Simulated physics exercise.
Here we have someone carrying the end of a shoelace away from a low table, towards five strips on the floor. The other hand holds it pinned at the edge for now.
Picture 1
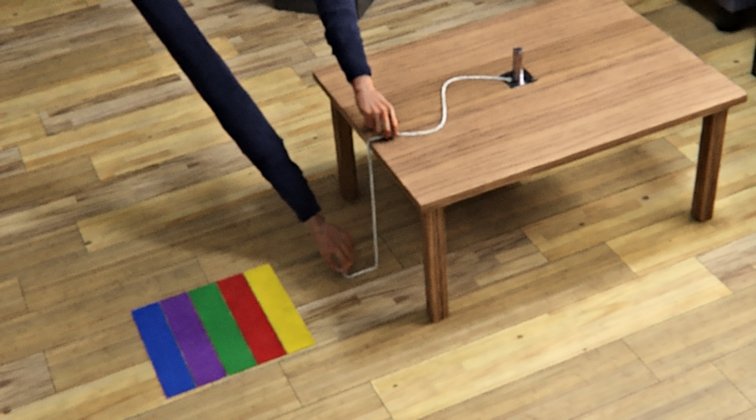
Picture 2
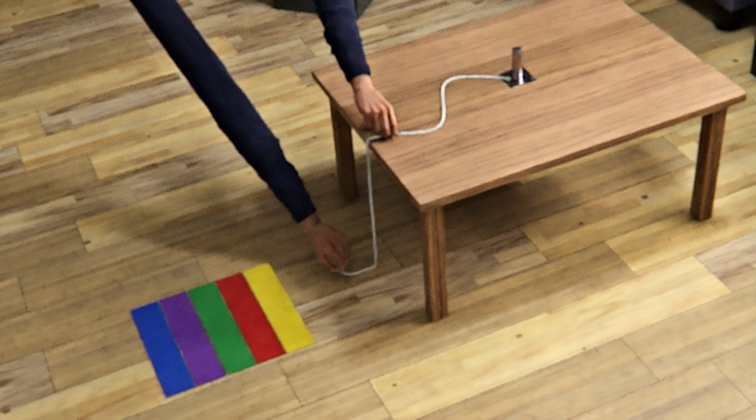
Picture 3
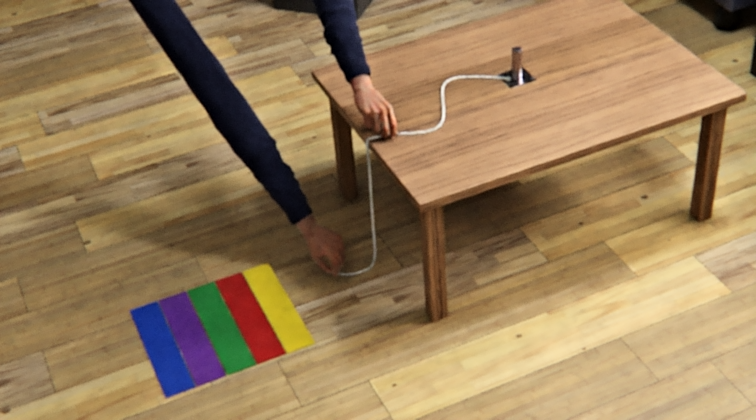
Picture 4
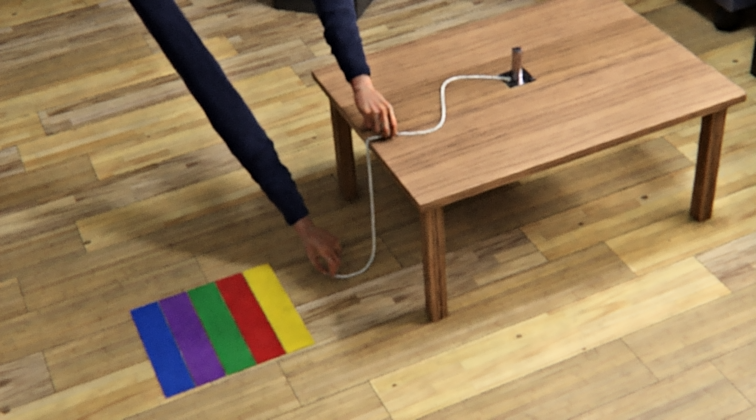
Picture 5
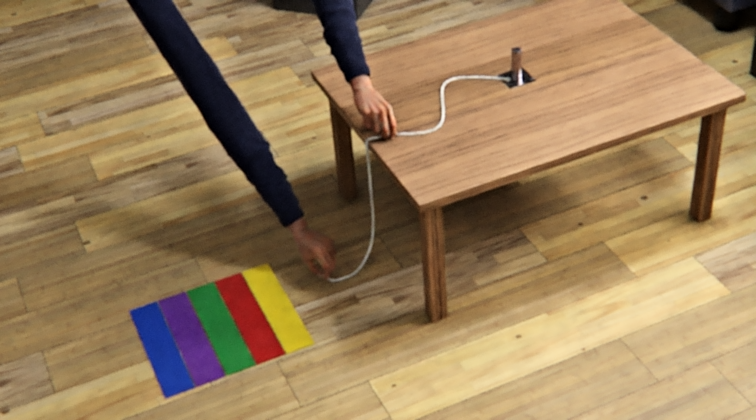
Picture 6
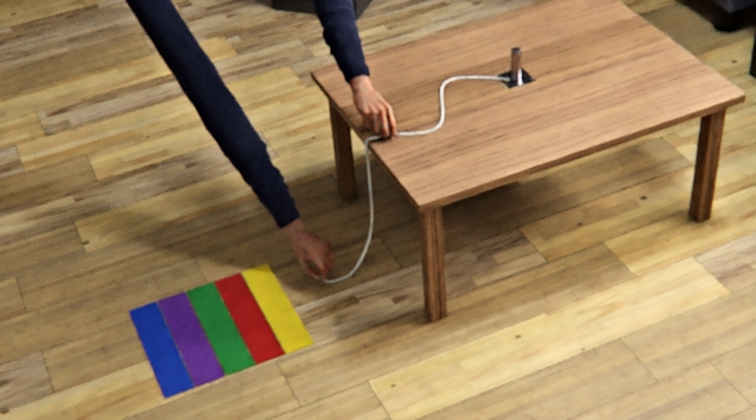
On a wooden floor beside a low table, one hand pins a pale cord at the table's edge while the other holds its lower end near five coloured strips. The lower hand then moves slightly left, drawing the end a little closer to the yellow strip as the hanging section slants gently.
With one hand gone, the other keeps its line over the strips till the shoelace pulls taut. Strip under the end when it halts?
Purple strip.
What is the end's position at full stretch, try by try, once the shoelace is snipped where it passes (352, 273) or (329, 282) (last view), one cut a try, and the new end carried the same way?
Estimated pixels: (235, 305) then (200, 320).
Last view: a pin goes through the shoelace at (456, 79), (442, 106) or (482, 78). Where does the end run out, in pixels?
Approximately (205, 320), (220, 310) and (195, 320), respectively.
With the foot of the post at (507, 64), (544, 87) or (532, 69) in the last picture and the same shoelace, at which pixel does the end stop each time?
Near (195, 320), (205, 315) and (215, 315).
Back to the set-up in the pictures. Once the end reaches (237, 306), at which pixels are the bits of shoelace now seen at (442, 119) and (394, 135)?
They sit at (397, 124) and (359, 158), in that order.
Soon after, end near (237, 306); over red.
Then, end near (205, 317); over green.
At full stretch, end near (186, 324); over purple. It halts on the purple strip.
